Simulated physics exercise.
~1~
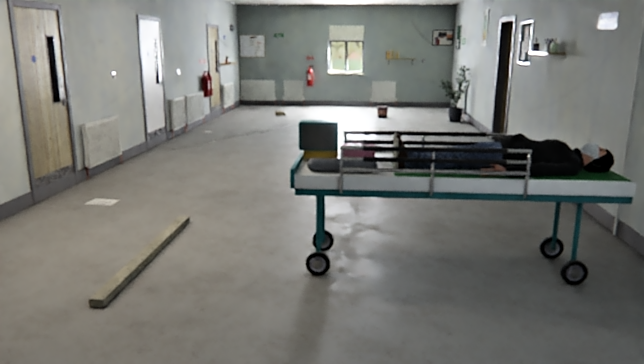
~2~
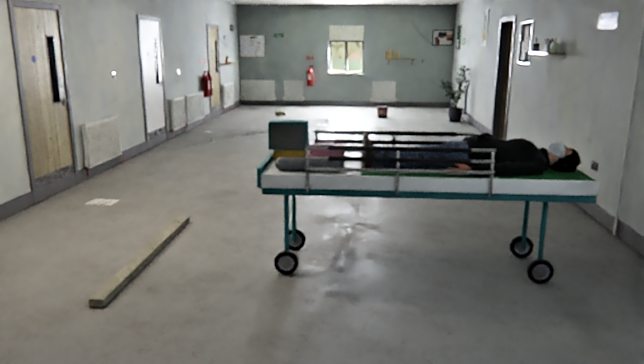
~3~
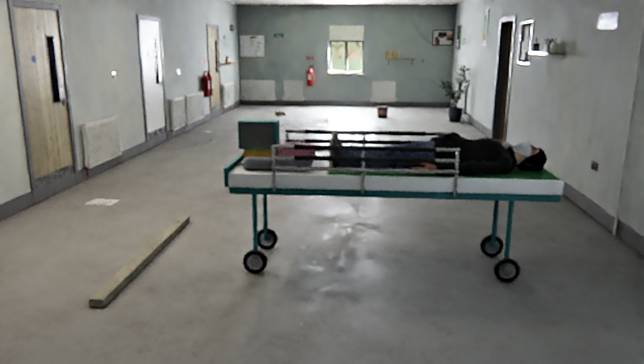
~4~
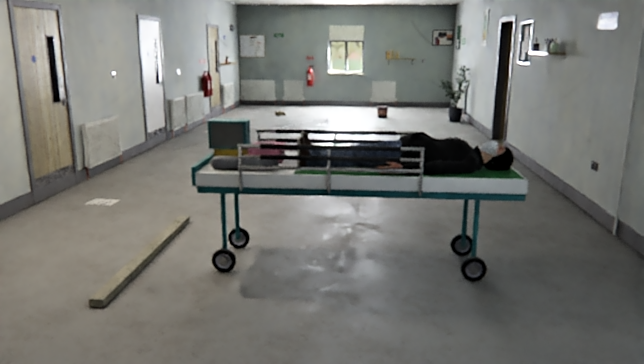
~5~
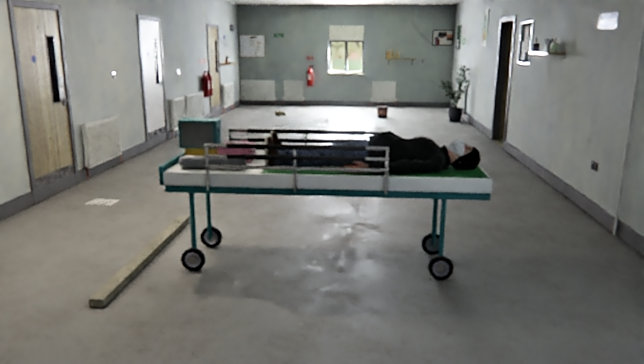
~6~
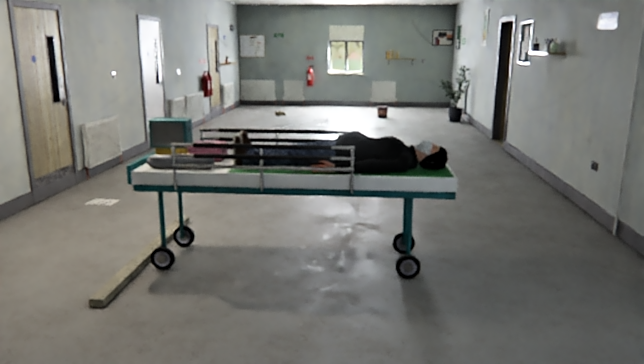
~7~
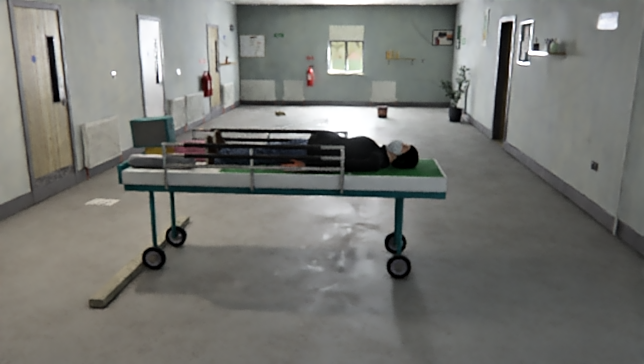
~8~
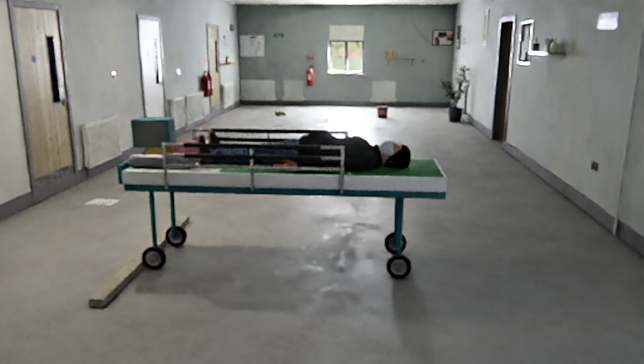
A person in dark clothes and a pale face mask lies on a teal-framed hospital trolley, feet to the left, seen side-on from a still viewpoint in a long grey room with doors along the left wall. A teal monitor stands upright at the foot end, with small pink and yellow items partly hidden behind the rails near the legs. The trolley rolls left, feet first, towards a wooden sill on the floor. Its wheels reach the sill and it stops abruptly. The person slides slightly towards the foot end, then settles, still aboard, with the monitor upright.
